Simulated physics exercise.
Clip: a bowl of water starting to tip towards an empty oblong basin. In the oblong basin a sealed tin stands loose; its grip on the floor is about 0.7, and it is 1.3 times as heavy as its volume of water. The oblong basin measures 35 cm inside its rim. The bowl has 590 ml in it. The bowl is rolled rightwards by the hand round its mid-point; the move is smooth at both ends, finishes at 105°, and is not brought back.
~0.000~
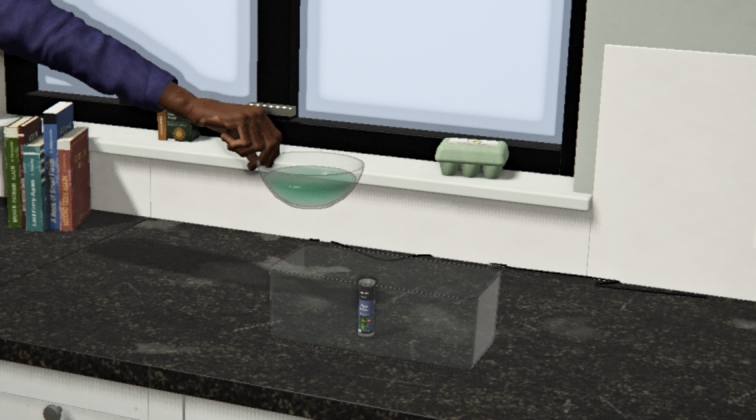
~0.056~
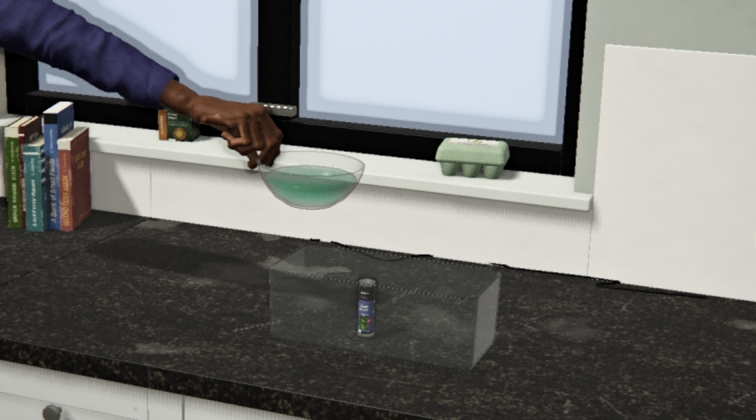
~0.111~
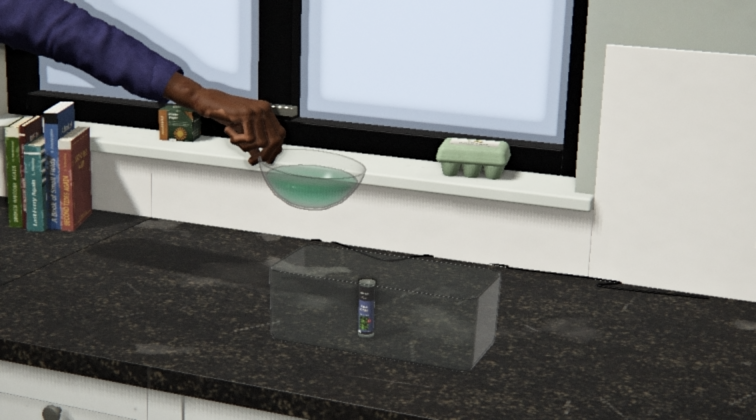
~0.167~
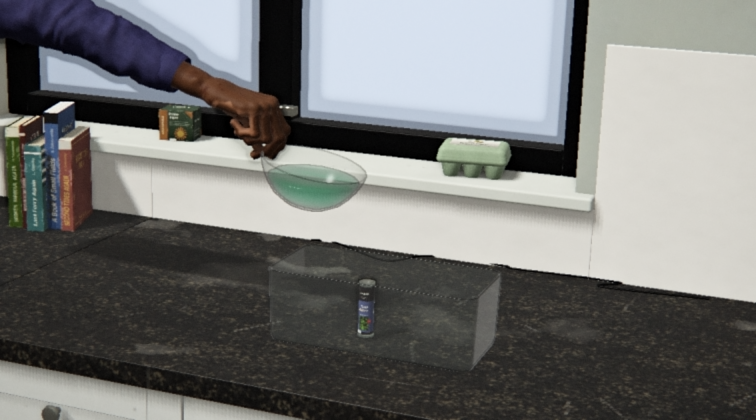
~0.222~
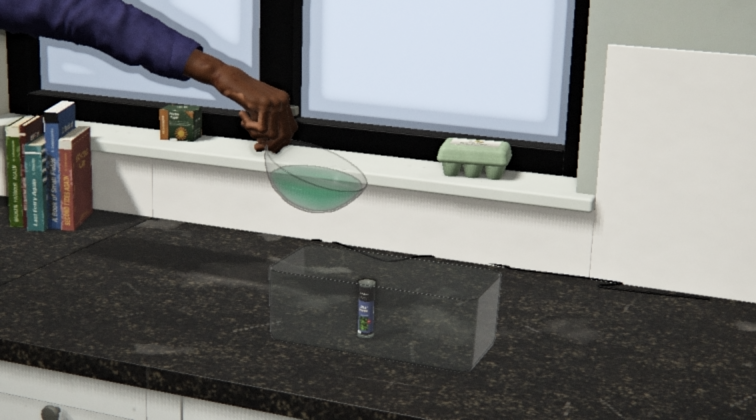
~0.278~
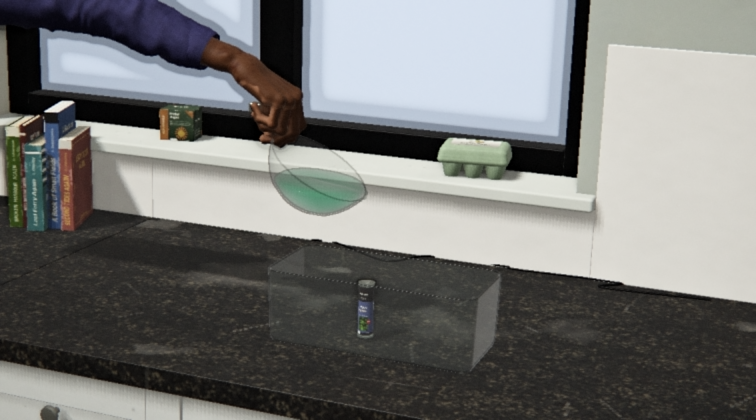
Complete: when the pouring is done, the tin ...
... is still on its feet.
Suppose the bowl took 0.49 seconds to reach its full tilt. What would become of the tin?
Outcome - the tin remains standing.
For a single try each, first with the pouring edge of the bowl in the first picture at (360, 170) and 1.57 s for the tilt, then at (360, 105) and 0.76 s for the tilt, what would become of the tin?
Try 1: Still standing; try 2: Tipped over.
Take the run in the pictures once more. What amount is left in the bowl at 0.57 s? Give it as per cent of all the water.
Still held: Roughly 7 % of the total.
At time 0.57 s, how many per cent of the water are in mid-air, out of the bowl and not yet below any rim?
About 26 per cent.
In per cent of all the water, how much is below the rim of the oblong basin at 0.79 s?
Some 98 percent of the total.
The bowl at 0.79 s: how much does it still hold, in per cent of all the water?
Close to 0 percent of the total.
By 0.57 s the tilt is 90° and 7 per cent is still to pour; the tin stands where it began.
By 0.79 s the tilt is 105° and 0 per cent is still to pour; the tin stands where it began.
By 1.01 s the tilt is 105° and 0 per cent is still to pour; the tin stands where it began.
By 1.26 s the tilt is 105° and 0 per cent is still to pour; the tin stands where it began.
At rest the tin stands where it began.
